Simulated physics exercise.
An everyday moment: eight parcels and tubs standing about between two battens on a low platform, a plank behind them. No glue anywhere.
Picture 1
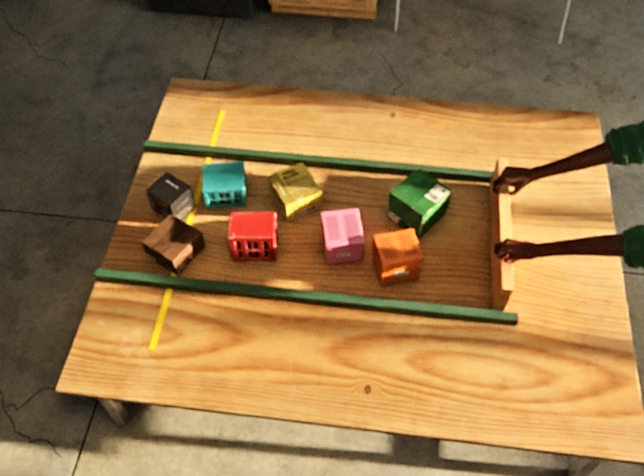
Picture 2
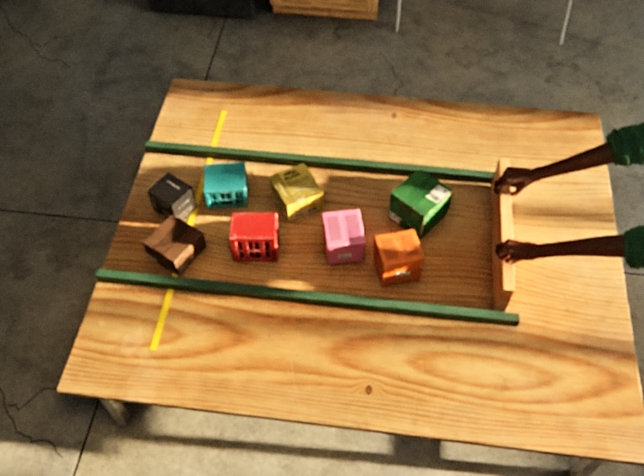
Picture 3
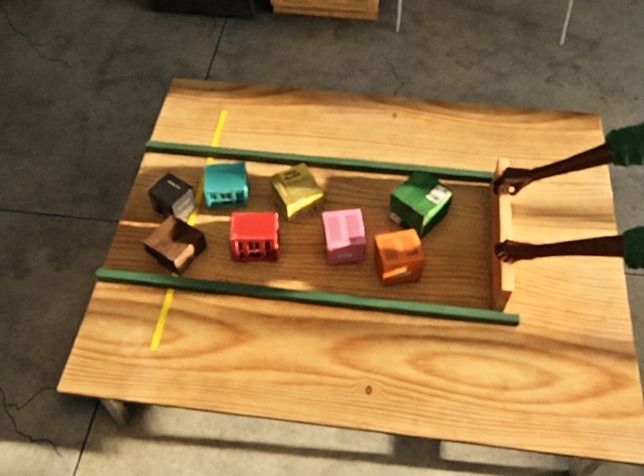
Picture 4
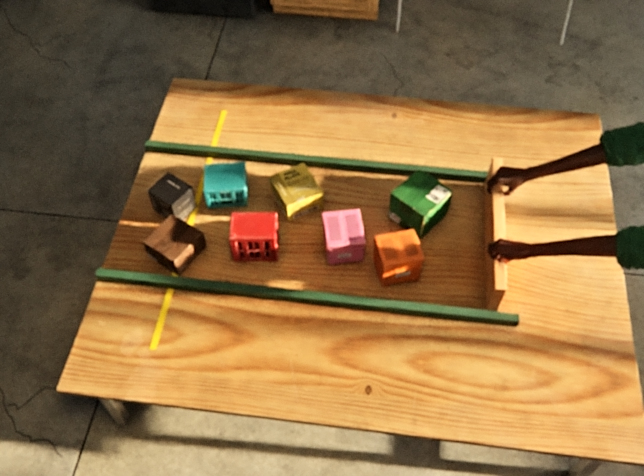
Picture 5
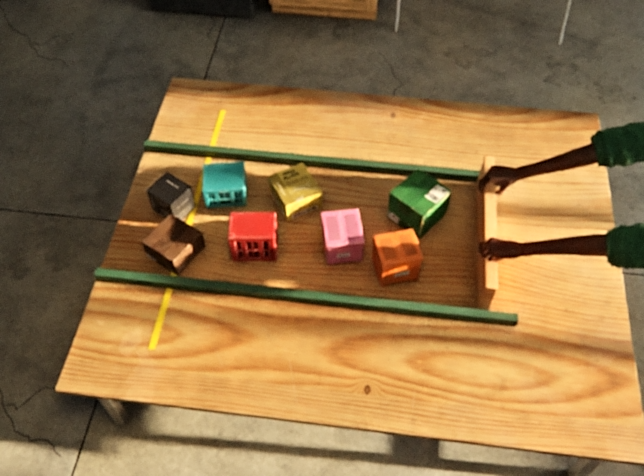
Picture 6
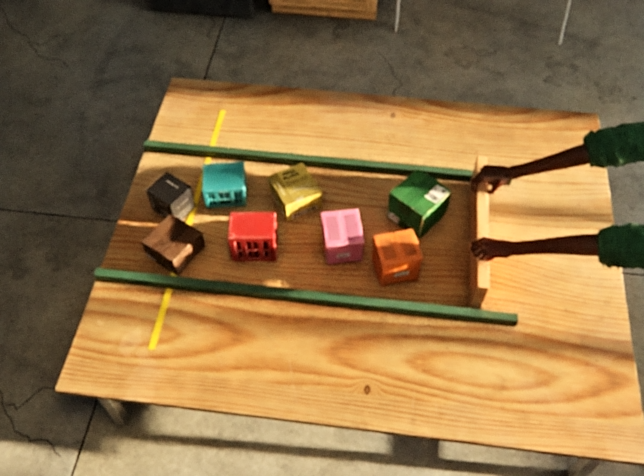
On a wooden platform, two hands slide a plank slightly left behind eight still boxes.
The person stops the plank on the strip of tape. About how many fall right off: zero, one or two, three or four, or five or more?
In the end the number that fall off is three or four.
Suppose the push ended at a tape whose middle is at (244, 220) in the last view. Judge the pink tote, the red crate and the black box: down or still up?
The pink tote holds on, the red crate holds on, the black box stays on.
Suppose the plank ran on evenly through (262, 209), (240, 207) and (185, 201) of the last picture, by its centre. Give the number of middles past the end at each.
It would be 0, 1 and 4.
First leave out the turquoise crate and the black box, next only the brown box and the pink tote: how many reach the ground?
The counts: 2 and 1.
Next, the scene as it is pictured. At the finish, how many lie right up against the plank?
That makes 2.
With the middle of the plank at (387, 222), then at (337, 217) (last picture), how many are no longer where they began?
The counts are 3 and 5.
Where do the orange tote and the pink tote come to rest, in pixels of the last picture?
About (161, 230), and the other about (126, 224).
Early on, none off yet; black box at rest near (171, 198); brown box at rest near (174, 244); turquoise crate at rest near (225, 185).
A while later, none off yet; black box at rest near (171, 198); brown box travelled a little near (160, 245); turquoise crate travelled a little near (217, 183).
Further along, none off yet; black box travelled a little near (161, 197); brown box leaning a little near (93, 249); turquoise crate travelled well along near (156, 164).
Finally, the number that fall off is three or four; lost, red crate, turquoise crate, brown box and black box.
